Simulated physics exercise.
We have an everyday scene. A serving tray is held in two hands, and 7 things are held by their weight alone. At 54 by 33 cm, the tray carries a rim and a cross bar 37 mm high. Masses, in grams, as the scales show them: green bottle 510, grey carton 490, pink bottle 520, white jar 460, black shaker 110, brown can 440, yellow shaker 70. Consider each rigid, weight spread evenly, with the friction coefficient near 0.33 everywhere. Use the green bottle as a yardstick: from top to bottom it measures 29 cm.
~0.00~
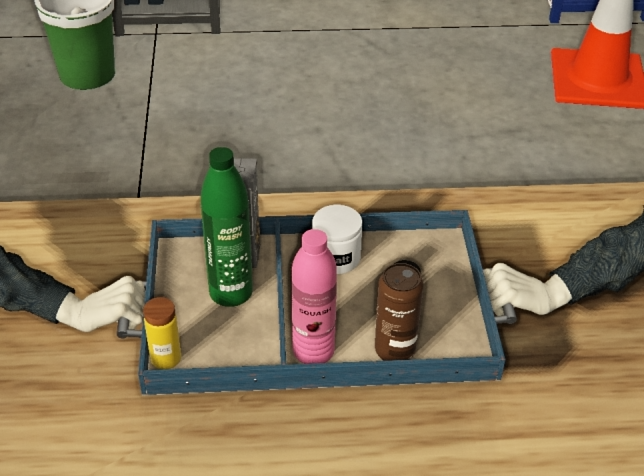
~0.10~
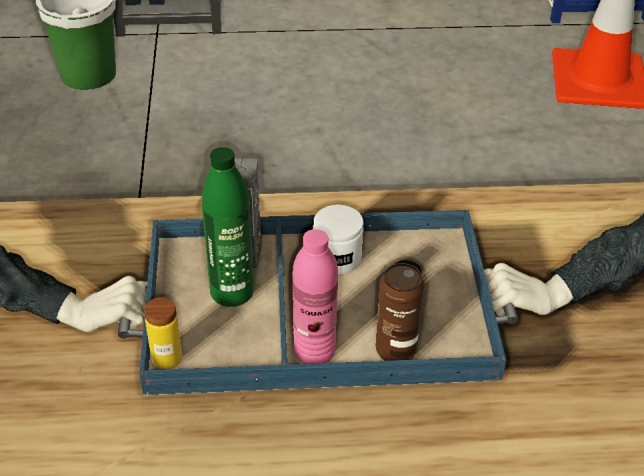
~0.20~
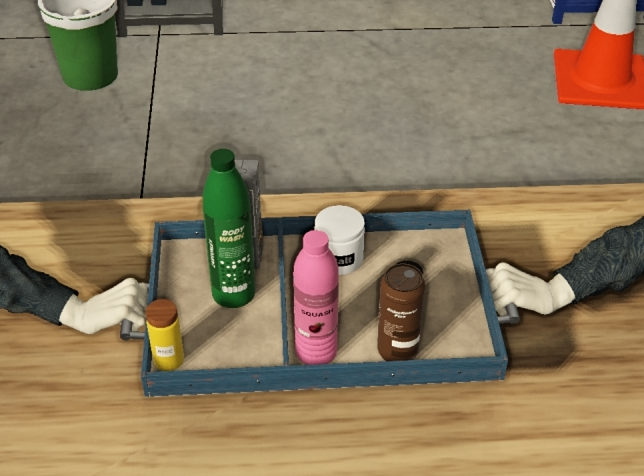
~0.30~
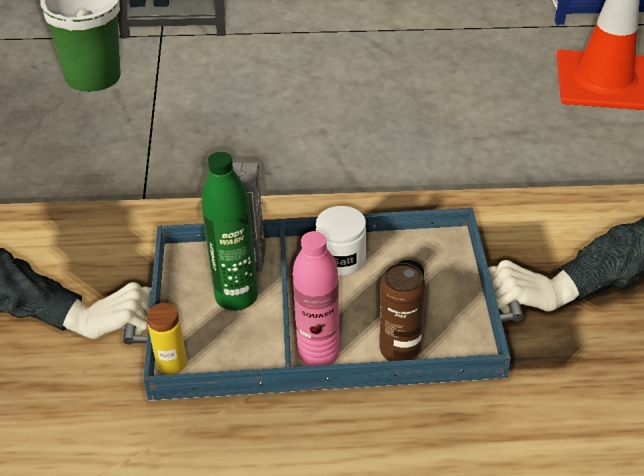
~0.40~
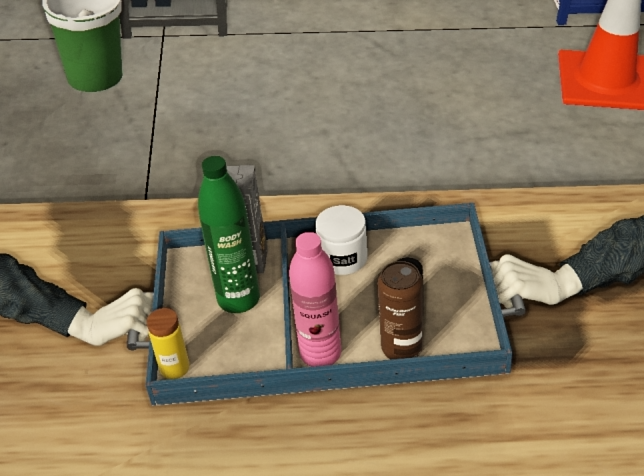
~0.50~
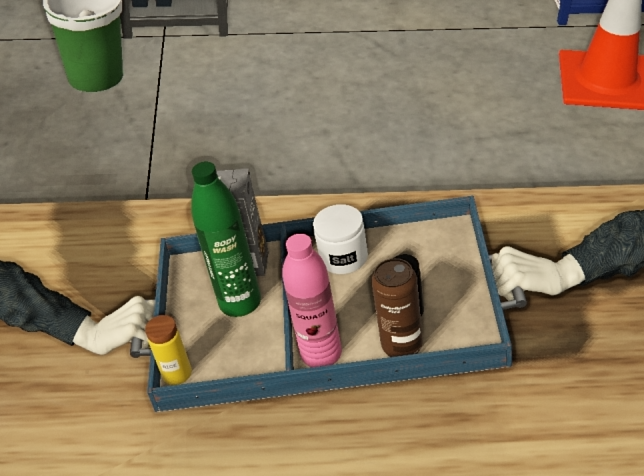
On a light wooden surface beside grey paving, seen from above at an angle, two pale hands in dark sleeves hold a blue-rimmed tray by its end handles. A green bottle, grey carton and yellow shaker stand left of the divider, with a pink bottle, white jar and brown containers to its right, below a green bin and orange cone. The tray starts level, then the hands gently tilt it left edge down, the items leaning slightly with it, while the view barely shifts.
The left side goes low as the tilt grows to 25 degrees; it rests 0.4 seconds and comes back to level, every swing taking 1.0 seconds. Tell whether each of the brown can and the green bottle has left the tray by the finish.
Brown can: Has not left. Green bottle: Has left.
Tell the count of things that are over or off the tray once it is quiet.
Altogether, 4.
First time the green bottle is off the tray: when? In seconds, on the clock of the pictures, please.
1.1 s or so.
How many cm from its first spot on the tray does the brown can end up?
I'd put it at about 13 centimetres.
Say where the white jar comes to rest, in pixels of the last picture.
You'll see it about at (313, 242) in the last picture.
After 1.00 s, tilt 24°, left edge down; green bottle 27° off its base near (168, 277); brown can moved 3 cm near (361, 306); pink bottle 26° off its base.
After 1.30 s, tilt 25°, left edge down; green bottle now off the tray; brown can moved 10 cm near (316, 322); pink bottle 70° off its base.
After 1.70 s, tilt 23°, left edge down; grey carton now off the tray; brown can 8° off its base near (289, 331); pink bottle on its side.
After 2.20 s, tilt 4°, left edge down; brown can moved 13 cm near (315, 324); pink bottle on its side; yellow shaker 48° off its base.
In the end (3.5 s), off the tray, green bottle and grey carton; toppled on the tray, pink bottle and yellow shaker; not toppled but over 5 cm from the start, white jar, black shaker and brown can. In the last view, brown can near (318, 324), green bottle near (101, 305).
